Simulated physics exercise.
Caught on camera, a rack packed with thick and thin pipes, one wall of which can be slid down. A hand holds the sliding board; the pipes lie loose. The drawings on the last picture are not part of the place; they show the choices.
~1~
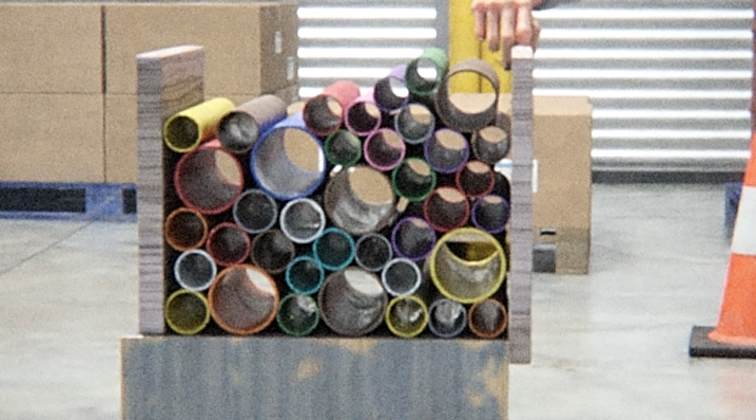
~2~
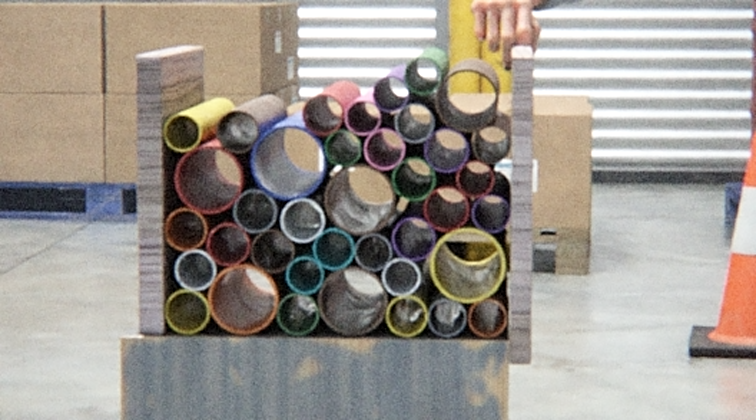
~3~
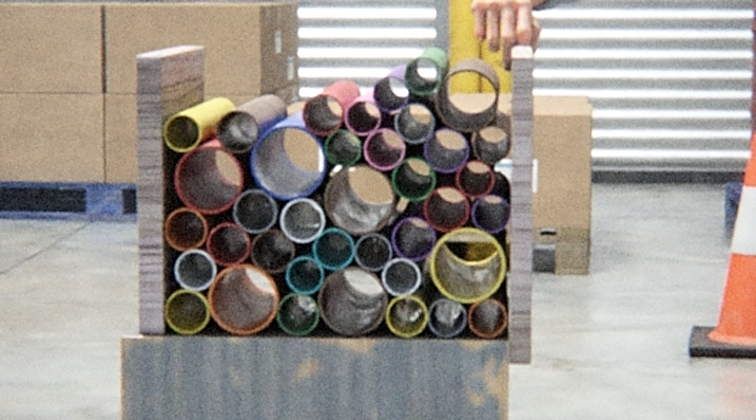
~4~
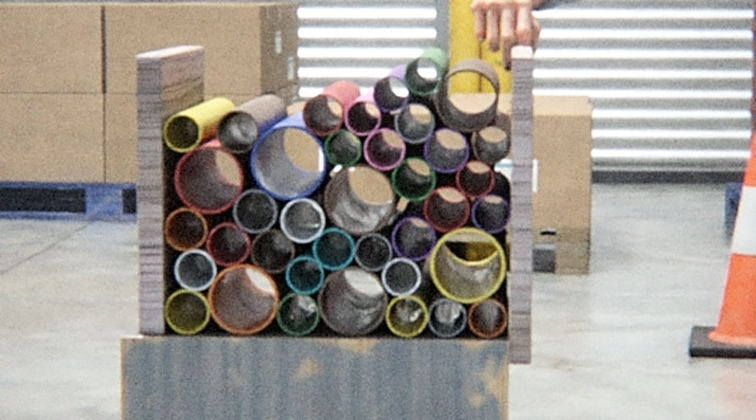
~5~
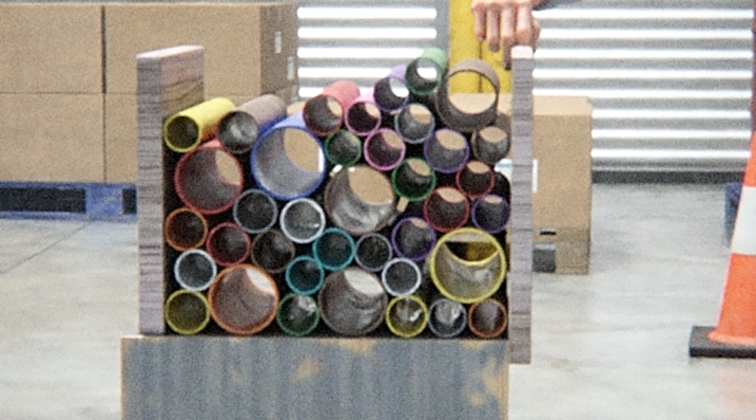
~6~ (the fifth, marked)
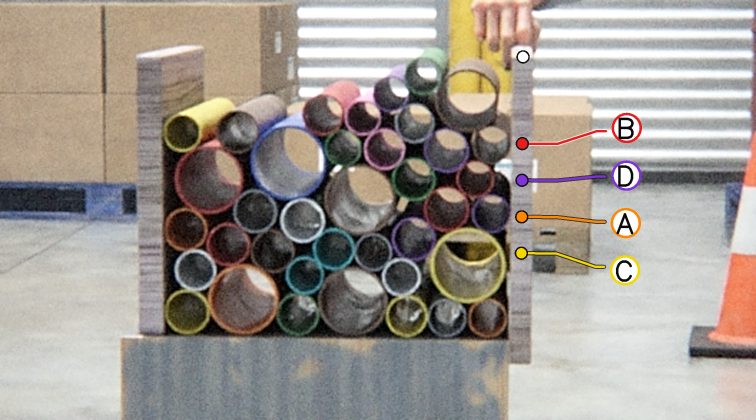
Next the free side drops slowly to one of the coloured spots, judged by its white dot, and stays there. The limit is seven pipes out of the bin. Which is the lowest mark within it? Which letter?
Slide it to A.
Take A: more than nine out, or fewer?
It loses fewer than nine.
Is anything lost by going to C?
Yes, at C.
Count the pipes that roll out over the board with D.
With D, three.
On the marked copy, A at (522, 217); B at (523, 144); C at (522, 253); D at (522, 181); the white dot at (523, 57).
Taking A. A third of the way, top of the board (511, 129).
Two thirds of the way, top of the board (511, 212).
When it is over, top of the board (511, 216), three out over the board.
As for the rest, B none out over the board; C more than seven out over the board; D three out over the board.
